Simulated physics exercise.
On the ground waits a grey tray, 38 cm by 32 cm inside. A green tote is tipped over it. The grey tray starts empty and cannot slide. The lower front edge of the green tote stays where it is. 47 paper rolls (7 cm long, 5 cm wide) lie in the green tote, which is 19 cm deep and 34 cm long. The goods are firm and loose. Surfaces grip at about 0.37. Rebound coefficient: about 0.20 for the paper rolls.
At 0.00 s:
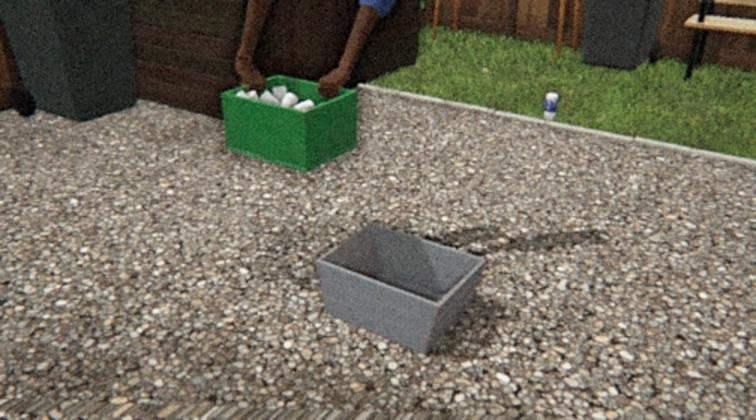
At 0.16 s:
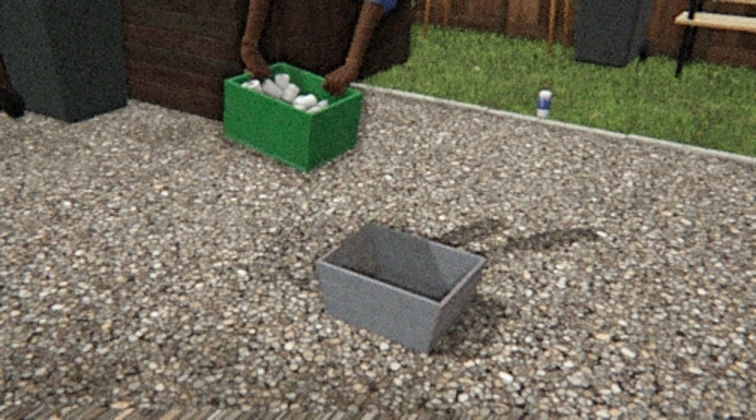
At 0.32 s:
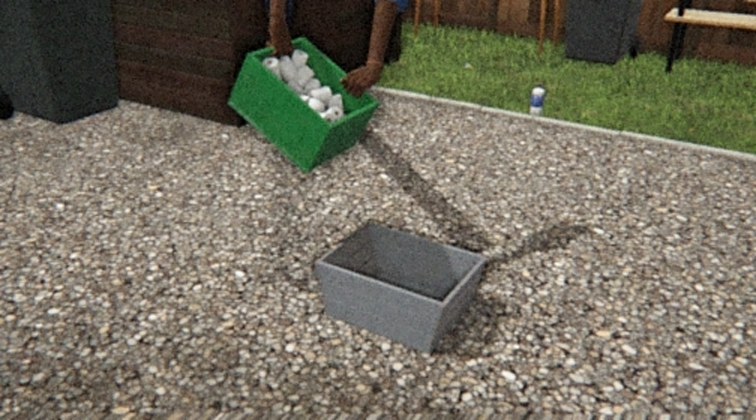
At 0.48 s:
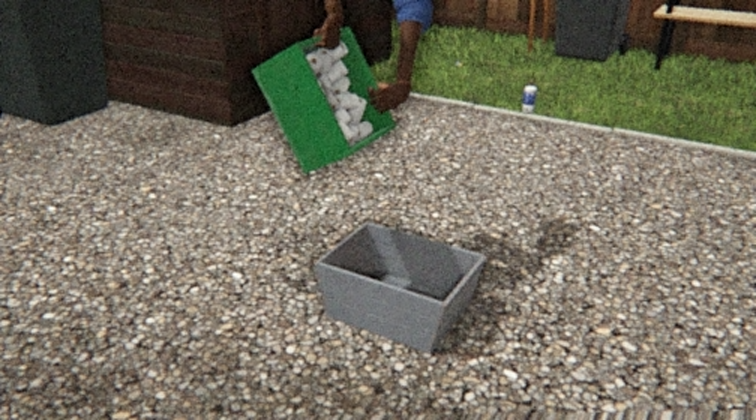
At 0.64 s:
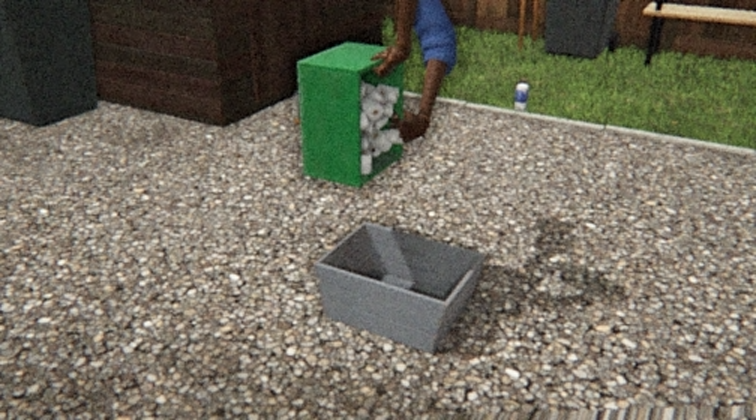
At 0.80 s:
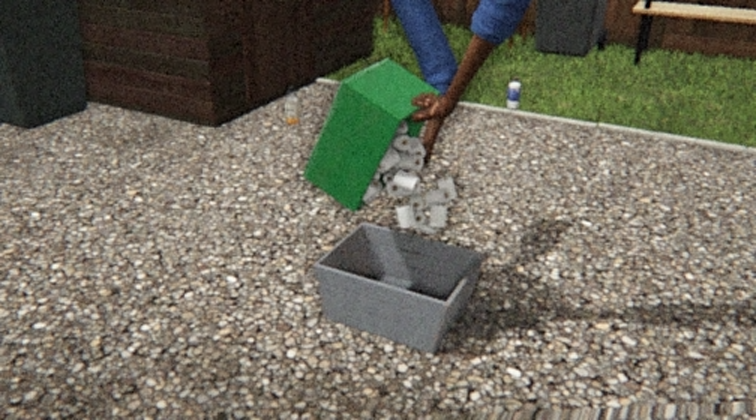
On a gravel yard beside grass, two hands tilting a green tote of white rolls past its side, rolls tumbling out above a grey tray.
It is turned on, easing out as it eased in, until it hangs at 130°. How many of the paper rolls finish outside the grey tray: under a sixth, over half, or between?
Under a sixth of the paper rolls end outside the grey tray.
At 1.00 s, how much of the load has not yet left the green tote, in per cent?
About 30 per cent.
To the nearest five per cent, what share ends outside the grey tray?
Near 5 in a hundred.
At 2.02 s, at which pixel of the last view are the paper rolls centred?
Around (417, 302).
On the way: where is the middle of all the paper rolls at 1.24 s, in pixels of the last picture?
Around (415, 294).
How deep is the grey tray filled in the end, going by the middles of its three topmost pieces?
Some 10 cm.
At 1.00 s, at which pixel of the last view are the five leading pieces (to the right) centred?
Near (474, 274).
After 1.00 s, tilt 130°; 13 still in the green tote, 23 in the grey tray and 11 in the air.
After 1.24 s, tilt 130°; 42 in the grey tray, 2 outside the grey tray and 3 in the air.
After 1.58 s, tilt 130°; 44 in the grey tray and 3 outside the grey tray.
Outcome (at 2.02 s), 44 in the grey tray and 3 outside the grey tray. Asked share, 3 of 47, 6 per cent.
